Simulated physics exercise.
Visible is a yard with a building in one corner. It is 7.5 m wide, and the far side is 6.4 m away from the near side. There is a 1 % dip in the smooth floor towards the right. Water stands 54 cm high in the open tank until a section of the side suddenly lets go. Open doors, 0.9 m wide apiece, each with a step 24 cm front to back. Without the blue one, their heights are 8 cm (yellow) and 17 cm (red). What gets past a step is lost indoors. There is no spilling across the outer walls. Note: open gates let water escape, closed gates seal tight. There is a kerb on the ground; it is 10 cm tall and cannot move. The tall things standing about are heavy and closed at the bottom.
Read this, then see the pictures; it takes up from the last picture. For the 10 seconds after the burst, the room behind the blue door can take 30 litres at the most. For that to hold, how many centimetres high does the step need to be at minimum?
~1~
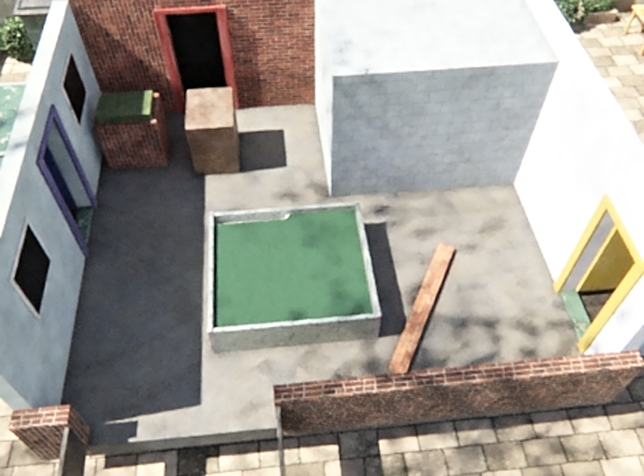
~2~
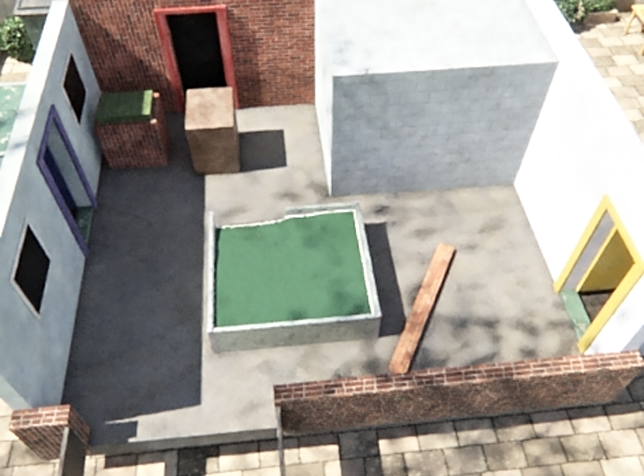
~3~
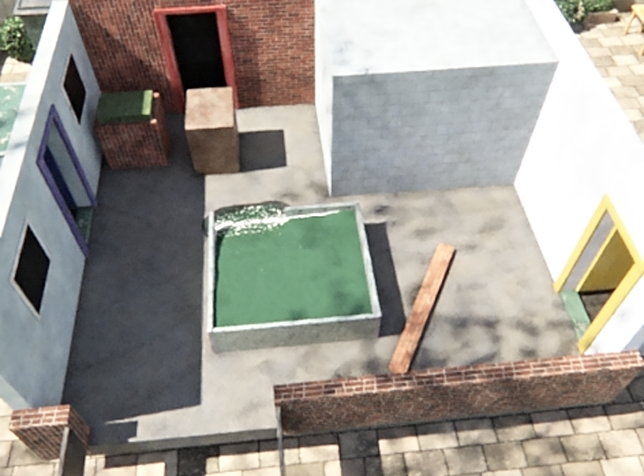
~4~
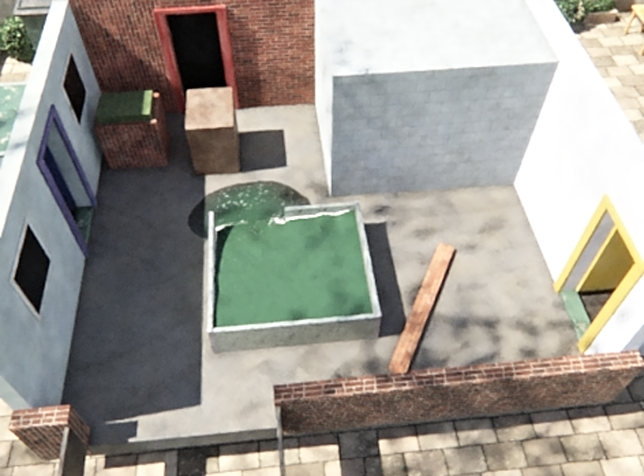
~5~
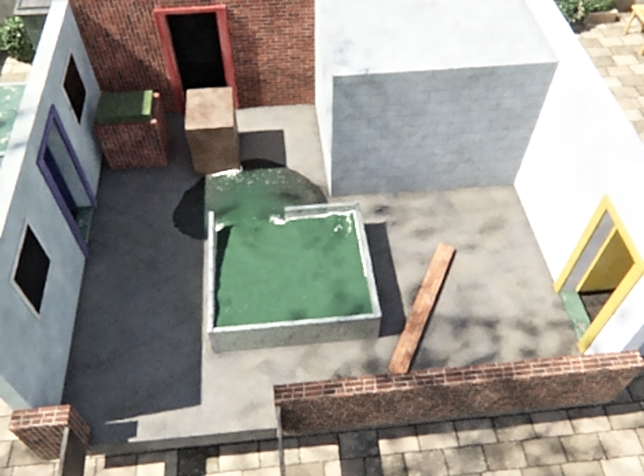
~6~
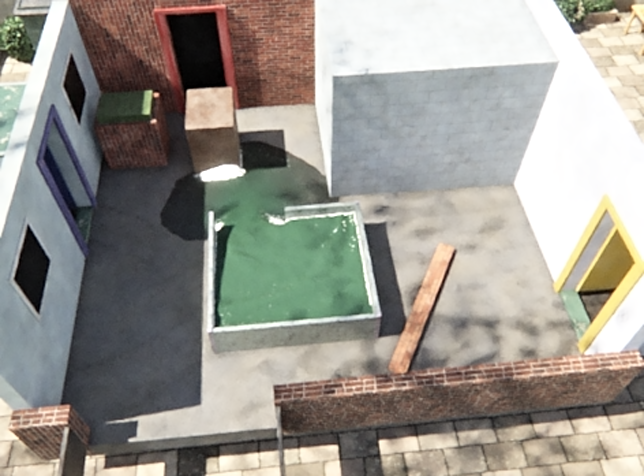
It would need to be around 9 cm high.
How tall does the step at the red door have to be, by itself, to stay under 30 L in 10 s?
At red, about 13.5 cm.
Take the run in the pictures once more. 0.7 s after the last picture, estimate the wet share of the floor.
Approximately 20 %.
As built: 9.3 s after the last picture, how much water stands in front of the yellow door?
Depth: Near 0.0 cm.
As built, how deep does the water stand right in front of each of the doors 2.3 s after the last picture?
Lab note, cm: Yellow 0; red 8; blue 13.
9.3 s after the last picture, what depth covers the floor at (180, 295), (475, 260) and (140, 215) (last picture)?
Ordered as asked: 4, 0, 8 cm.
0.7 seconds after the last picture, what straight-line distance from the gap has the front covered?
Roughly 3.4 m.
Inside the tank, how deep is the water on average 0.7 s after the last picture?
Around 40 cm on average.
Then, 0.7 s after the last picture water covers 20 % of the floor, deepest (34 cm) near (230, 176); it has not reached the blue door.
Then, 2.3 s after the last picture water covers 35 % of the floor, deepest (28 cm) near (311, 119); 13 cm at the blue door, 3 litres in over its 9 cm step.
Then, 9.3 s after the last picture water covers 70 % of the floor, deepest (16 cm) near (325, 223); 8 cm at the blue door, 27 litres in over its 9 cm step.
At the blue door as built, the water peaked near 13 cm, 2.5 s after the last picture.
Run again over the same 10 s with other heights there, 40 litres in over 8 cm, 9 litres over 11.5 cm. The limit of 30 litres is kept from about 9 cm up.
